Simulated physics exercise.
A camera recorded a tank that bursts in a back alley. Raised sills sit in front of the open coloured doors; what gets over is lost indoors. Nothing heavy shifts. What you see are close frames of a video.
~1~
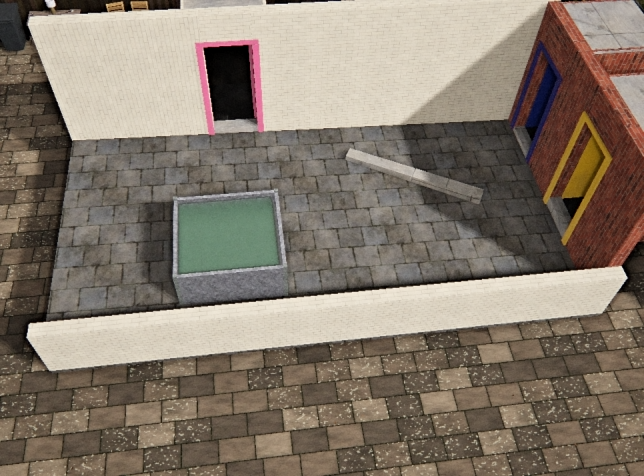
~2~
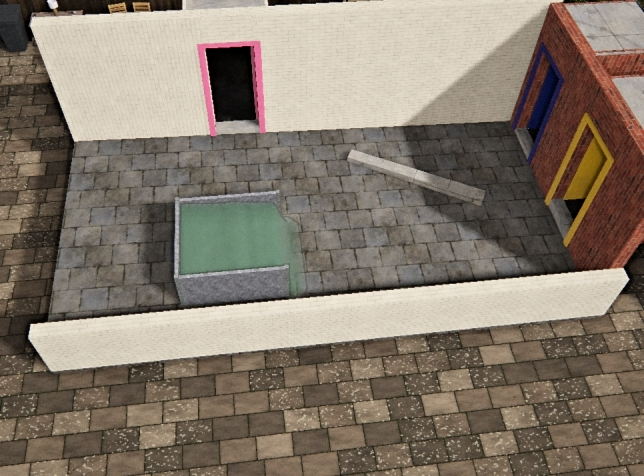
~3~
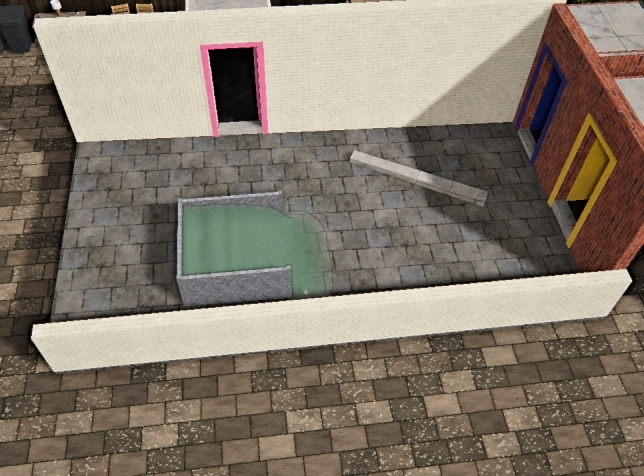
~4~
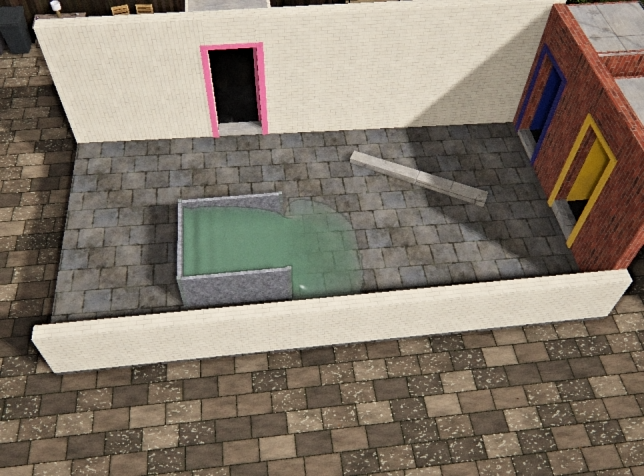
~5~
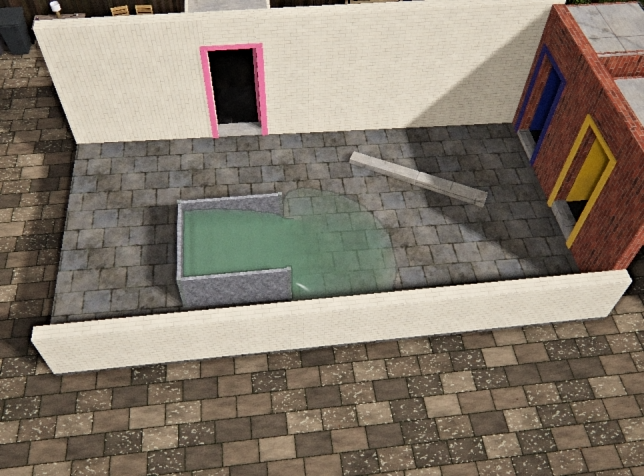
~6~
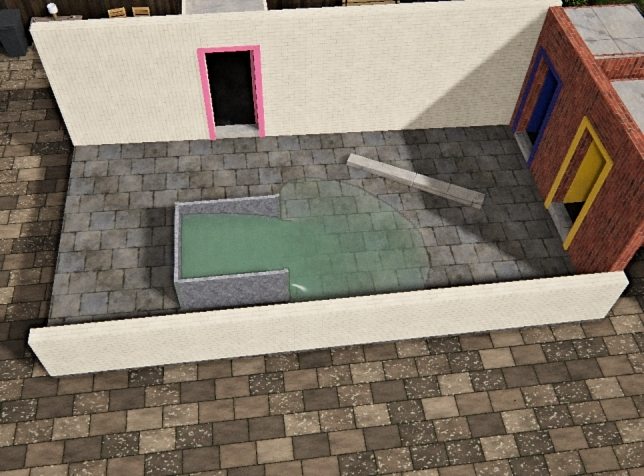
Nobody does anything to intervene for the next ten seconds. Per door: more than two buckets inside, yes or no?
Per door - yellow door: Yes, pink door: No, blue door: Yes.
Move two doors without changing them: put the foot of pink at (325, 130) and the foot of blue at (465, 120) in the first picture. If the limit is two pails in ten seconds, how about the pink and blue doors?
Note: Pink lets in too little; blue lets too much through.
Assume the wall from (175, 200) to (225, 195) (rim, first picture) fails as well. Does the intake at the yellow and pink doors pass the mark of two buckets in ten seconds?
Outcome: Yellow door remains short; pink door overshoots.
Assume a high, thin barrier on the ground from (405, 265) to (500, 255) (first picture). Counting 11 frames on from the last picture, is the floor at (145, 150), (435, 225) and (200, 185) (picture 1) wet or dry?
Spared, submerged, then spared.
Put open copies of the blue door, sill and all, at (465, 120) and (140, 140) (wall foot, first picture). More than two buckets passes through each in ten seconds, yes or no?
The first door runs past the limit, while the second remains below the limit.
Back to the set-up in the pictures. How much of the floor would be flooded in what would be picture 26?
That works out at 45 %.
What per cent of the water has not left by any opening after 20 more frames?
About 94 %.
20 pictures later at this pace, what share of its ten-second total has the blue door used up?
0 %.
A moment on, water covers 35 % of the floor; the yellow door wet at the sill, nothing in, the pink door not reached, the blue door not reached.
Next, water covers 45 % of the floor; the yellow door under two buckets in, the pink door not reached, the blue door not reached.
Then, water covers 45 % of the floor; the yellow door far over two buckets in, the pink door not reached, the blue door wet at the sill, nothing in.
Later, water covers 50 % of the floor; the yellow door far over two buckets in, the pink door not reached, the blue door under two buckets in.
In the end, water covers 70 % of the floor; the yellow door far over two buckets in, the pink door wet at the sill, nothing in, the blue door over two buckets in.
